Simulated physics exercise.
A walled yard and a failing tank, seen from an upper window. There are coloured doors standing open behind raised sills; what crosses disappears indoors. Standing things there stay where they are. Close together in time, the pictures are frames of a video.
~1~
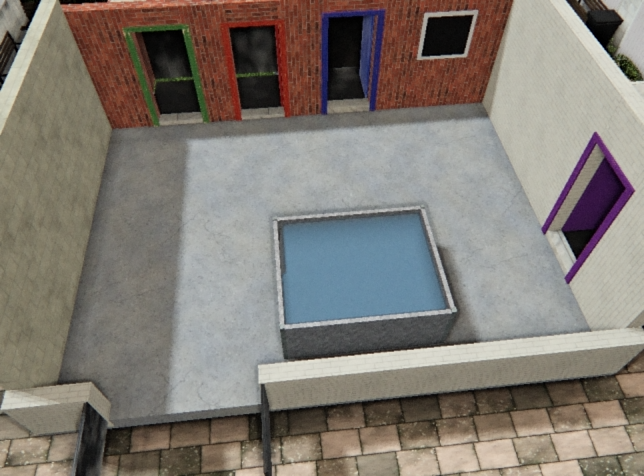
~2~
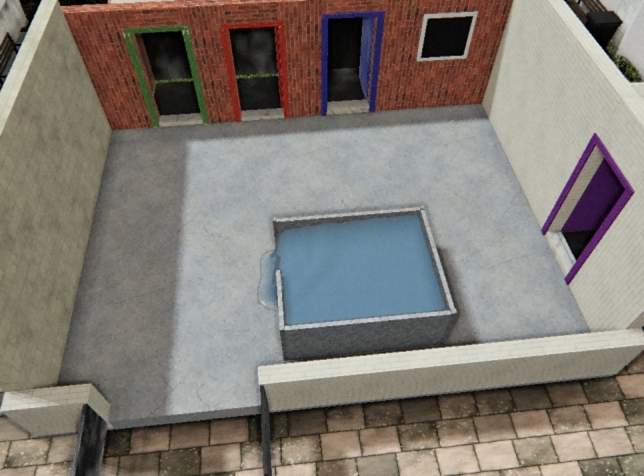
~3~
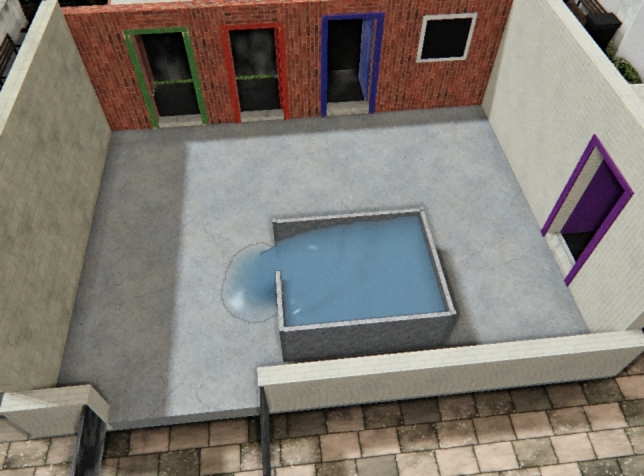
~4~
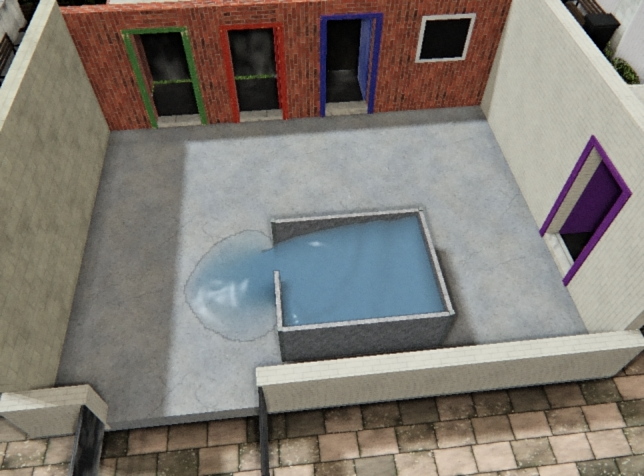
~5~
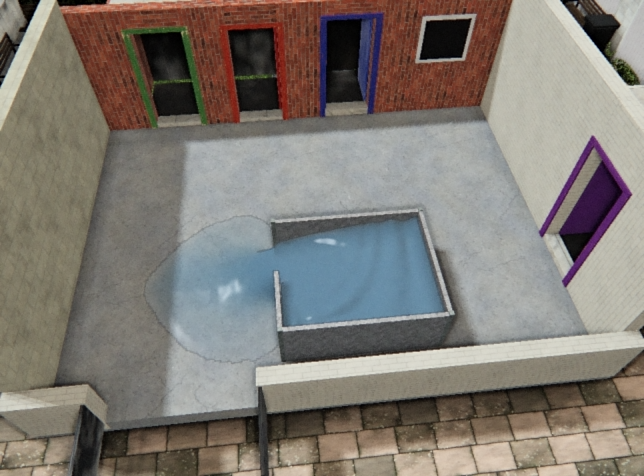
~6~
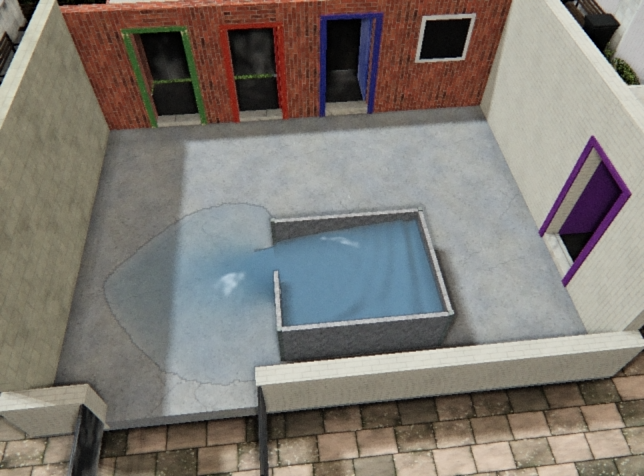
A square tank in a walled yard opens on its left side and water spreads leftward.
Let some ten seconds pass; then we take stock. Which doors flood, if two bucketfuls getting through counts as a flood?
The red door does not flood; the blue door does not flood; the purple door does not flood; the green door floods.
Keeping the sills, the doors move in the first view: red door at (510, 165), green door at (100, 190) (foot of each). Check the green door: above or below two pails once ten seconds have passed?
Well, the green one simply runs past it.
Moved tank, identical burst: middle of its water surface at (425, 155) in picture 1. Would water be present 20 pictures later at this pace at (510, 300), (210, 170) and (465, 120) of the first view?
As listed: Untouched, reached, untouched.
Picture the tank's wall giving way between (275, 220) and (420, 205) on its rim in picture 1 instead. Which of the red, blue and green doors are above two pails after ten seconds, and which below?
Result - red: Above the limit; blue: Above the limit; green: Above the limit.
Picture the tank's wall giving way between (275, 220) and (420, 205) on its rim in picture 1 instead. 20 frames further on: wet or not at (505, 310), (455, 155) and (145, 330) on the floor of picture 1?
Result, in sequence: Spared by the spill, sodden, spared by the spill.
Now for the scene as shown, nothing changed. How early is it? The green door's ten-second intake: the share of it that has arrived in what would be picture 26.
By then roughly 10 percent of the ten-second total is in.
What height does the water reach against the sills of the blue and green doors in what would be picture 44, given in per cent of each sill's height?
The first is near 20 per cent, the second near 170 per cent.
A moment on, water covers 30 % of the floor; the red door not reached, the blue door not reached, the purple door not reached, the green door not reached.
Next, water covers 35 % of the floor; the red door not reached, the blue door not reached, the purple door not reached, the green door not reached.
Then, water covers 40 % of the floor; the red door not reached, the blue door not reached, the purple door not reached, the green door under two buckets in.
Later, water covers 75 % of the floor; the red door wet at the sill, nothing in, the blue door wet at the sill, nothing in, the purple door not reached, the green door over two buckets in.
In the end, water covers 95 % of the floor; the red door wet at the sill, nothing in, the blue door wet at the sill, nothing in, the purple door wet at the sill, nothing in, the green door far over two buckets in.
